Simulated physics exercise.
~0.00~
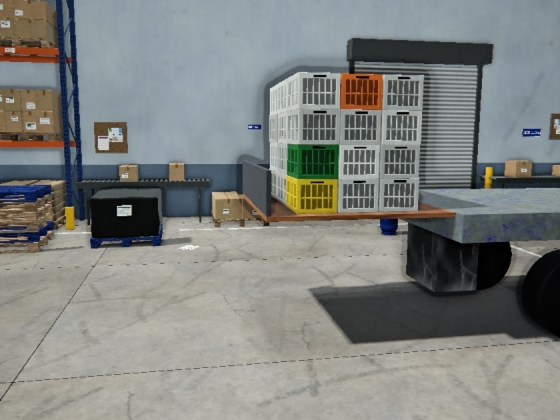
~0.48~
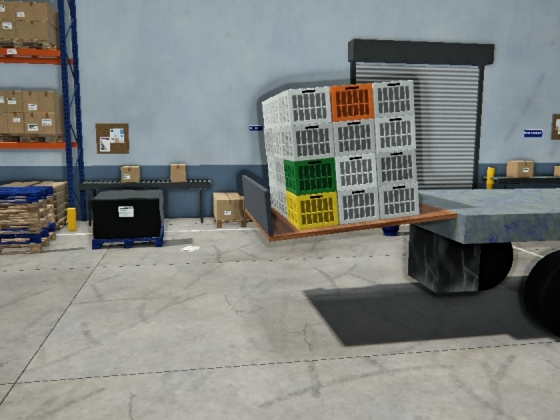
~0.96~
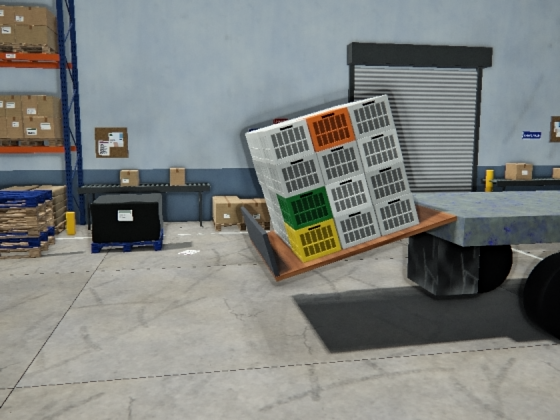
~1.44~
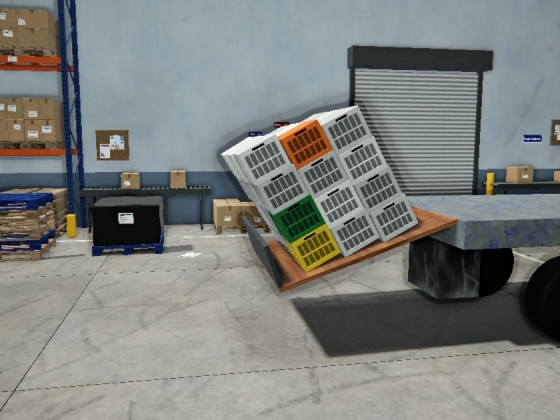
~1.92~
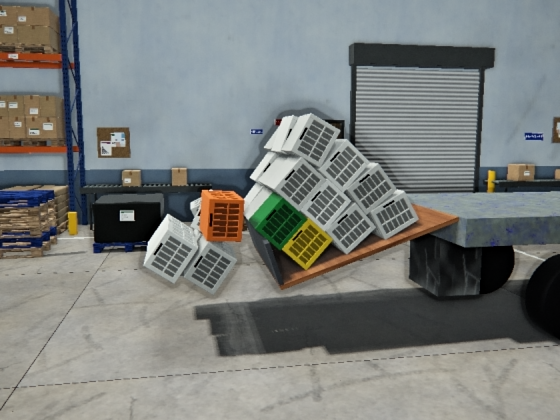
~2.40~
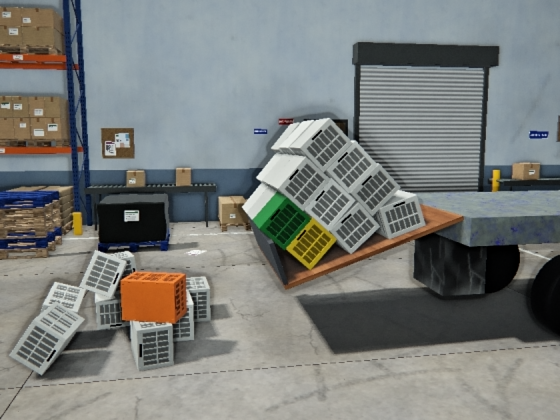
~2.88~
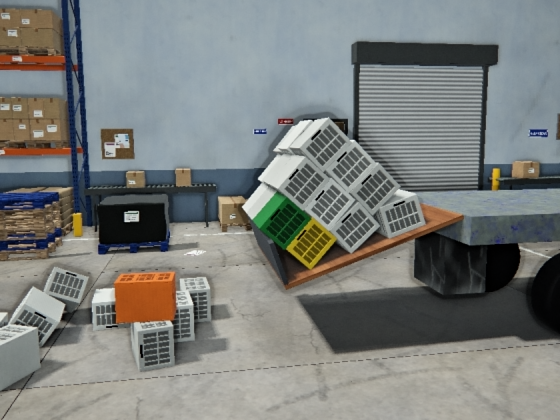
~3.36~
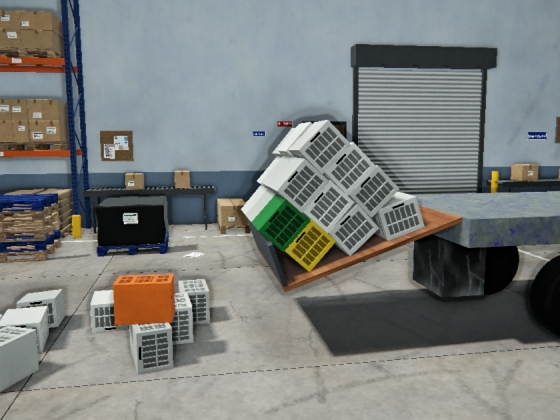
In a warehouse, a flap tilts and several crates tumble off while most stay leaning aboard.
